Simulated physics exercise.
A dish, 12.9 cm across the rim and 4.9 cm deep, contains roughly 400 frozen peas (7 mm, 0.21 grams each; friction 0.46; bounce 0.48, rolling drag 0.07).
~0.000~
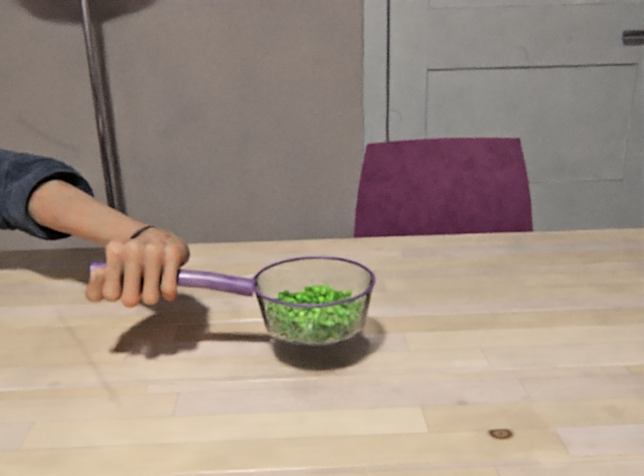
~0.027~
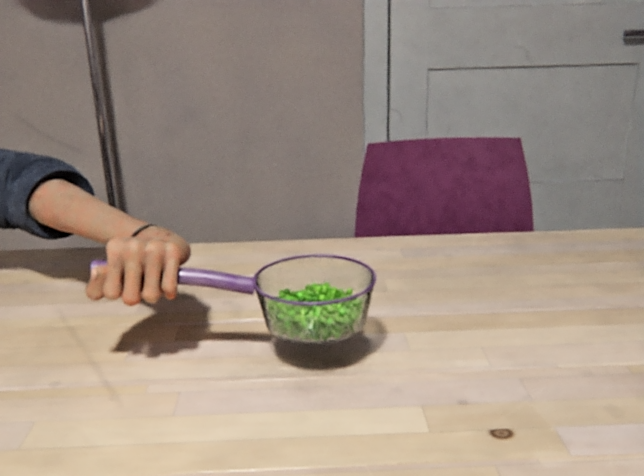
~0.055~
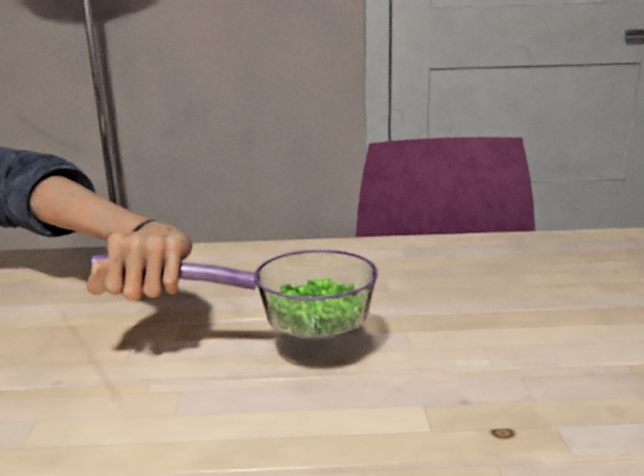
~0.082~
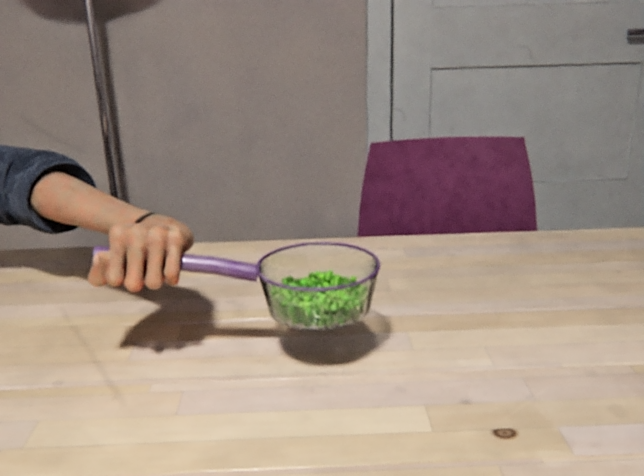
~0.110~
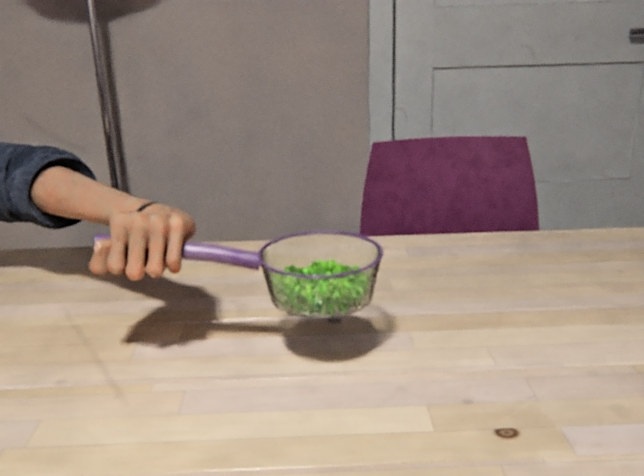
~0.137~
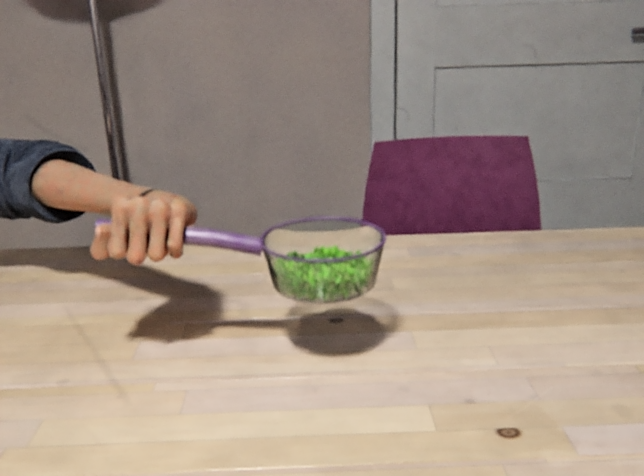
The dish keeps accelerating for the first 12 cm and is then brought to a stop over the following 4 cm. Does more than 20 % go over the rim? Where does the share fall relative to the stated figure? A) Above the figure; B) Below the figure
B.
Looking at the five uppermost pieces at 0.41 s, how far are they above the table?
Around 23 cm above the table.
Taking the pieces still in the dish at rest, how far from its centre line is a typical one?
About 3.5 cm.
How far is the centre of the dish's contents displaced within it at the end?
Roughly 0.5 cm.
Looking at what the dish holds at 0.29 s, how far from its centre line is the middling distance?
Middling distance: Approx. 4.0 cm.
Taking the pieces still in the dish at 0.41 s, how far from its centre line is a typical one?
Some 3.5 cm.
Then, at 0.29 s, dish 100 %; middle of the pieces not yet landed near (330, 158).
After 0.41 s, dish 100 %; middle of the pieces not yet landed near (336, 168).
After 0.53 s, dish 100 %; middle of the pieces not yet landed near (334, 169).
After 0.64 s, dish 100 %; middle of the pieces not yet landed near (334, 169).
At rest (0.8 s), dish 100 %.
